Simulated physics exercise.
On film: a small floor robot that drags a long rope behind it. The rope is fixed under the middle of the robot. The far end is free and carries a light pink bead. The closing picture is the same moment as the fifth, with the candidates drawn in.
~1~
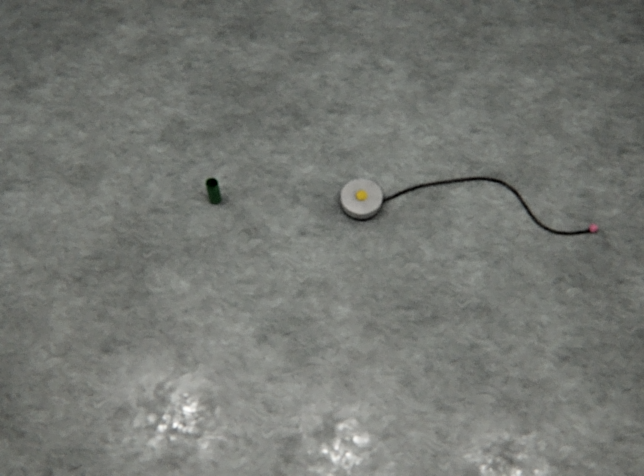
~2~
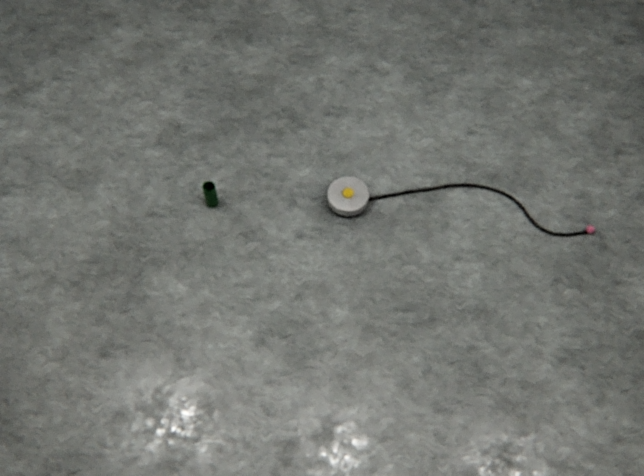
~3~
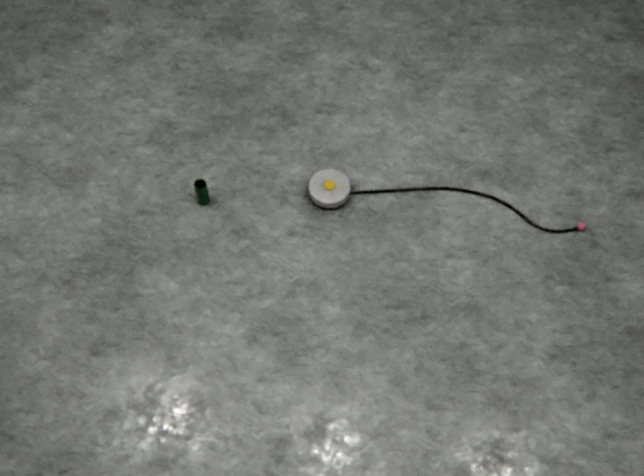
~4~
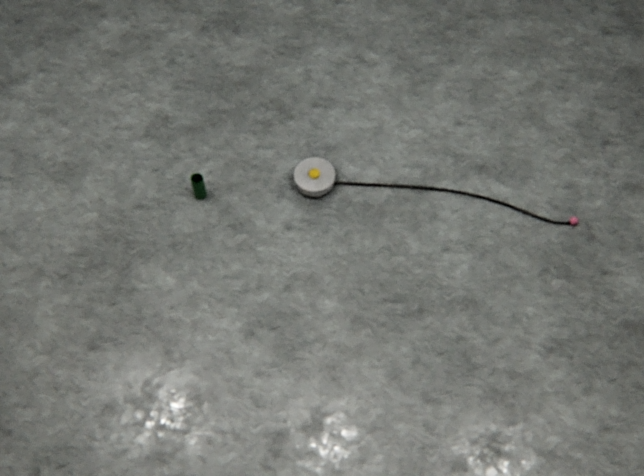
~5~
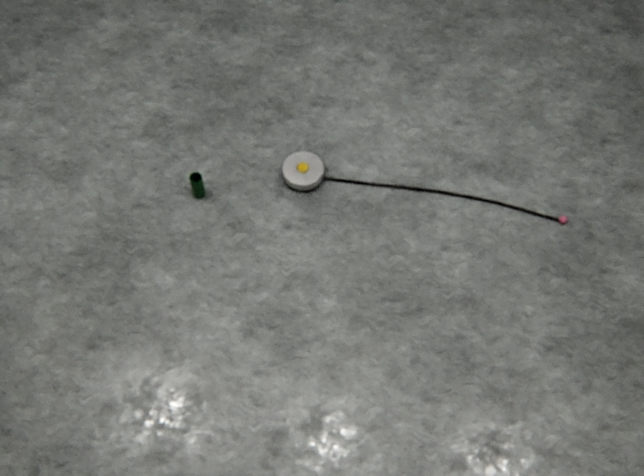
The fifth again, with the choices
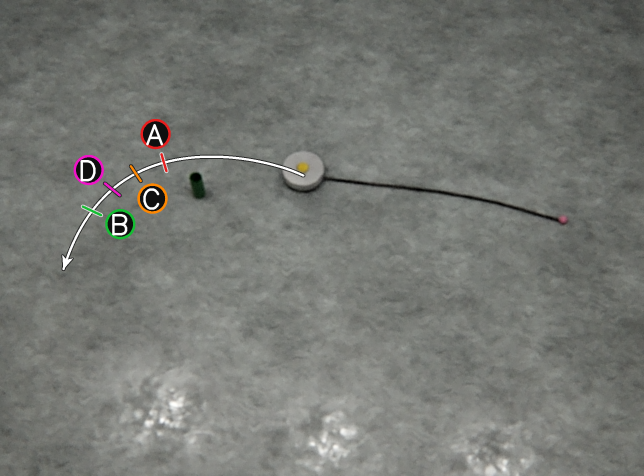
Small round robot creeping left and slightly upward across a grey floor towards a green post, its trailing pink-beaded rope gradually straightening.
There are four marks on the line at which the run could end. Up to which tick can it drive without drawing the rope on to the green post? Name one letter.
All is well up to B.
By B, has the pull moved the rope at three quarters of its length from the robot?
Yes.
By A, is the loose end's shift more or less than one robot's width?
More.
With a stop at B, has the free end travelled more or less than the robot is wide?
More.
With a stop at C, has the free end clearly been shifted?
Yes.
On the marked copy, A at (164, 163); B at (92, 211); C at (136, 174); D at (112, 189); the route from (303, 176) via (156, 165) to (63, 269).
Following B. Soon after the start, robot (226, 153), middle of the rope (354, 180), free end (481, 201).
Later, robot (145, 165), middle of the rope (276, 172), free end (402, 187).
In the end, robot (90, 207), middle of the rope (223, 180), free end (349, 179); nothing has been touched.
As for the rest, A is safe but short; C is safe but short; D is safe but short.
